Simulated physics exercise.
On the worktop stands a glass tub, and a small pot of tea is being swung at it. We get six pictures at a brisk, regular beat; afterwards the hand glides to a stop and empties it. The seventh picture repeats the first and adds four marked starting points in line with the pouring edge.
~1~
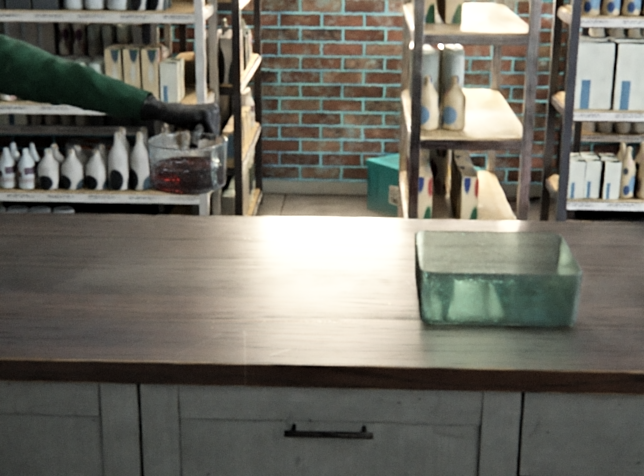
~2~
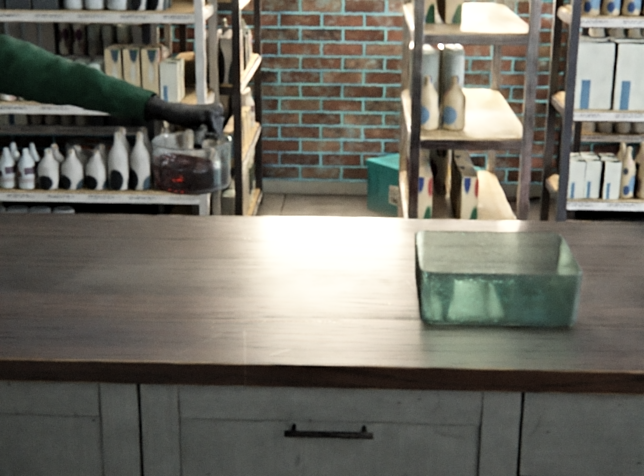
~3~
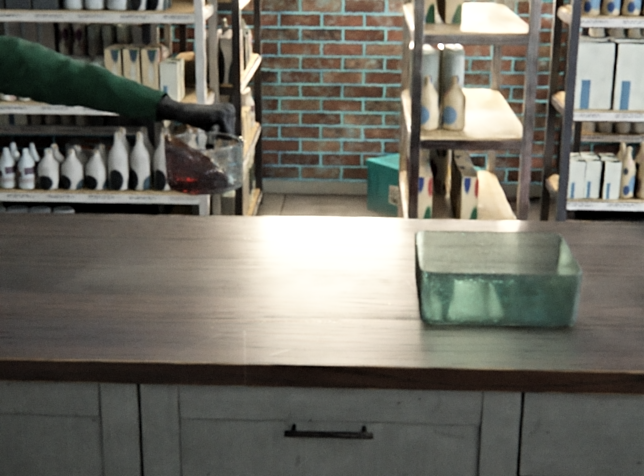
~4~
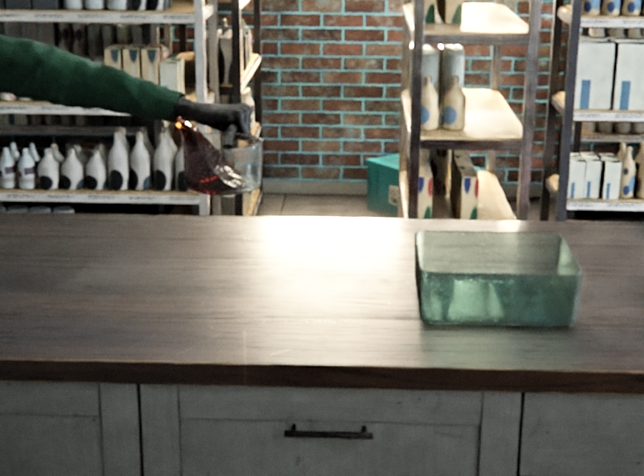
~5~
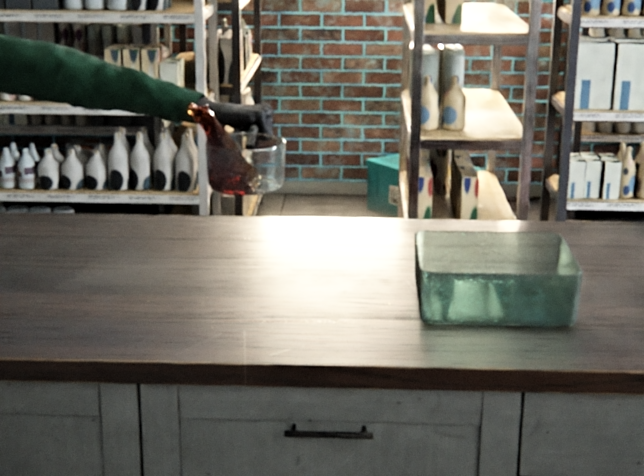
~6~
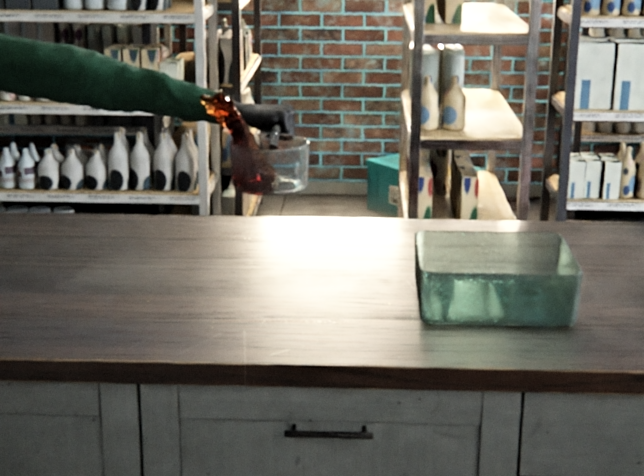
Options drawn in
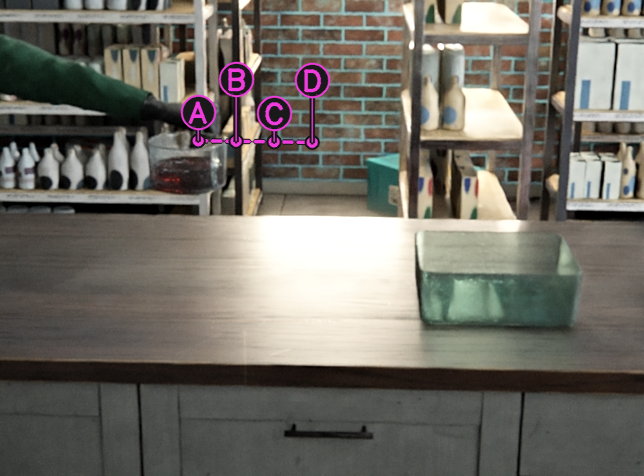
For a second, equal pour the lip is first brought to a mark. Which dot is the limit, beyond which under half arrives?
Take C.
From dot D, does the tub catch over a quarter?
Yes.
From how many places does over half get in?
Two.
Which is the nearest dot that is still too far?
B.
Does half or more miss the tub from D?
No, not at all.
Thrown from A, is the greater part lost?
Yes, it does.
On the marked copy, A at (198, 140); B at (236, 141); C at (274, 141); D at (312, 142).
For dot A, about 7 % lands in the tub, 88 % falls short and 5 % goes beside or beyond.
For dot B, about 16 % lands in the tub, 76 % falls short and 8 % goes beside or beyond.
For dot C, about 71 % lands in the tub, 15 % falls short and 13 % goes beside or beyond.
For dot D, about 79 % lands in the tub, 6 % falls short and 15 % goes beside or beyond.
